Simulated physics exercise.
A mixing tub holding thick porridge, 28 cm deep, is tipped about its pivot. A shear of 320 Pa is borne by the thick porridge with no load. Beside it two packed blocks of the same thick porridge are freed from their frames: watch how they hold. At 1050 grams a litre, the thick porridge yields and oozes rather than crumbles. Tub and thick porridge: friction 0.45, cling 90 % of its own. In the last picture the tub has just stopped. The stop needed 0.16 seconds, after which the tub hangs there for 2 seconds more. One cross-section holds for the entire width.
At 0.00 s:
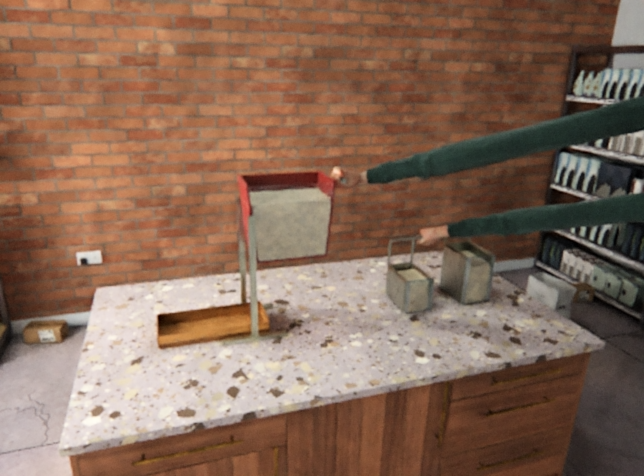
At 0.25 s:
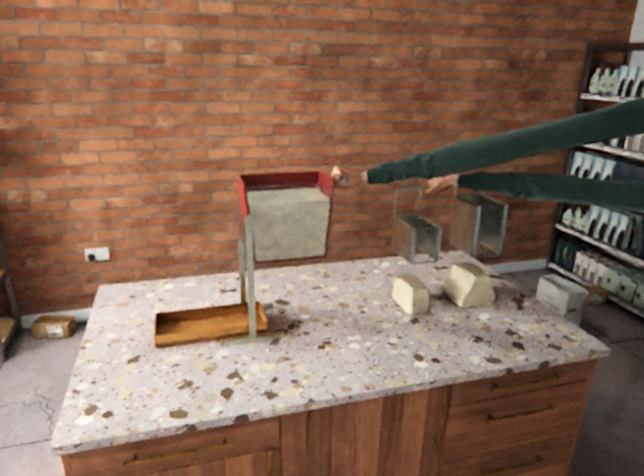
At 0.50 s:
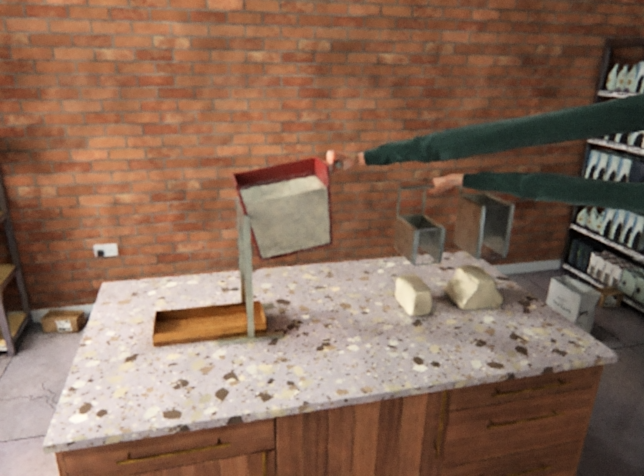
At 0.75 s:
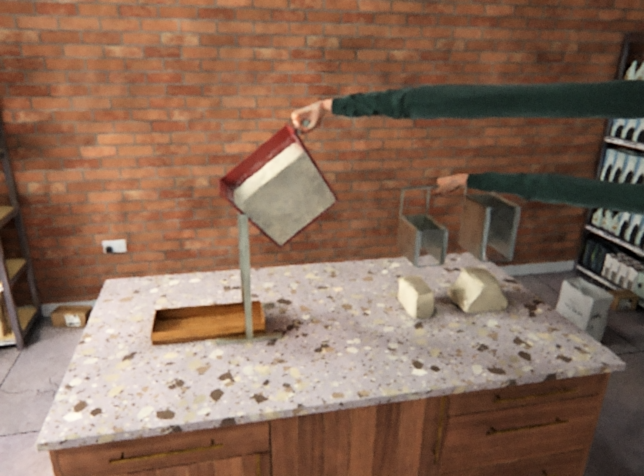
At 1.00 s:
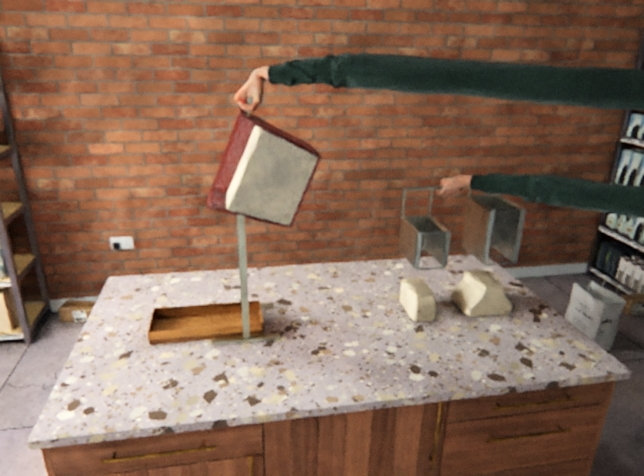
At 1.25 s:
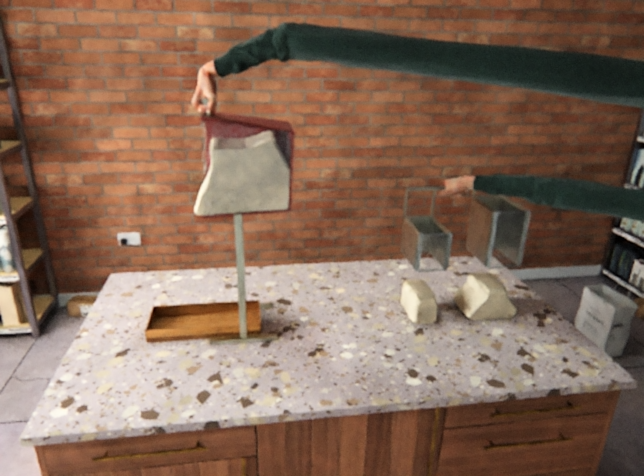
A green-sleeved arm swings a red-rimmed tub leftward onto its side above a speckled counter.
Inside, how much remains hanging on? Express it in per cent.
Some 44 percent remains.
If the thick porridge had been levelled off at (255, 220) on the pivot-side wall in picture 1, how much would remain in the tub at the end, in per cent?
65 %.
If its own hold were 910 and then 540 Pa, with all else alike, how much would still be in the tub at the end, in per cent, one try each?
First 100 %, second 65 %.
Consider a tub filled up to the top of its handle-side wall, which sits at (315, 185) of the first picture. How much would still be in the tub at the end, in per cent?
About 65 % stays in the tub.
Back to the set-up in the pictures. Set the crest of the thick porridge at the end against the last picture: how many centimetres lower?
13 cm.
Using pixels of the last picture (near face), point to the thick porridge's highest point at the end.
Roughly at pixel (266, 181).
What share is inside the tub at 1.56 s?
Near 55 %.
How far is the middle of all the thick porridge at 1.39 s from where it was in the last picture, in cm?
It has moved close to 7 cm.
By 1.39 s, the tub is at 87 degrees and holds 76 %.
By 1.56 s, the tub is at 87 degrees and holds 55 %.
By 1.73 s, the tub is at 87 degrees and holds 46 %.
By 1.90 s, the tub is at 87 degrees and holds 44 %.
By 3.25 s, at the end, the tub is at 87 degrees and holds 44 %.
